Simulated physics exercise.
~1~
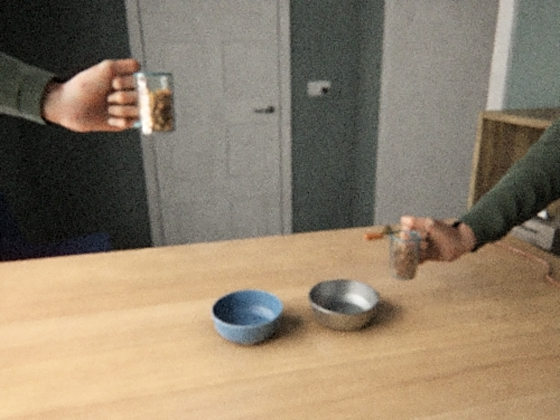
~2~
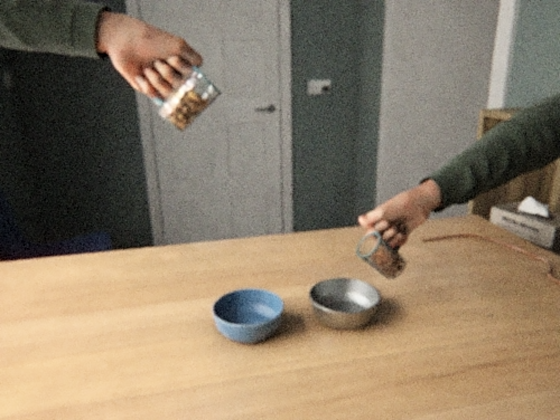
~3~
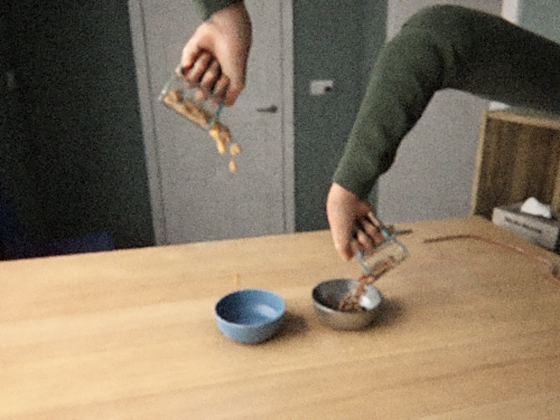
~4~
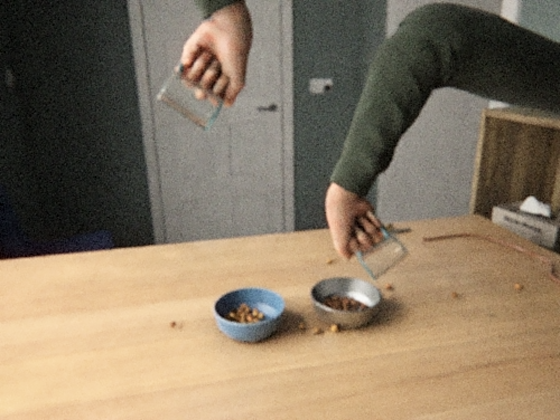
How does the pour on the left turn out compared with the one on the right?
The left pour leaves most of its pieces in the blue bowl but some scattered on the table around it, while the right pour ends with all of its pieces in the grey bowl.
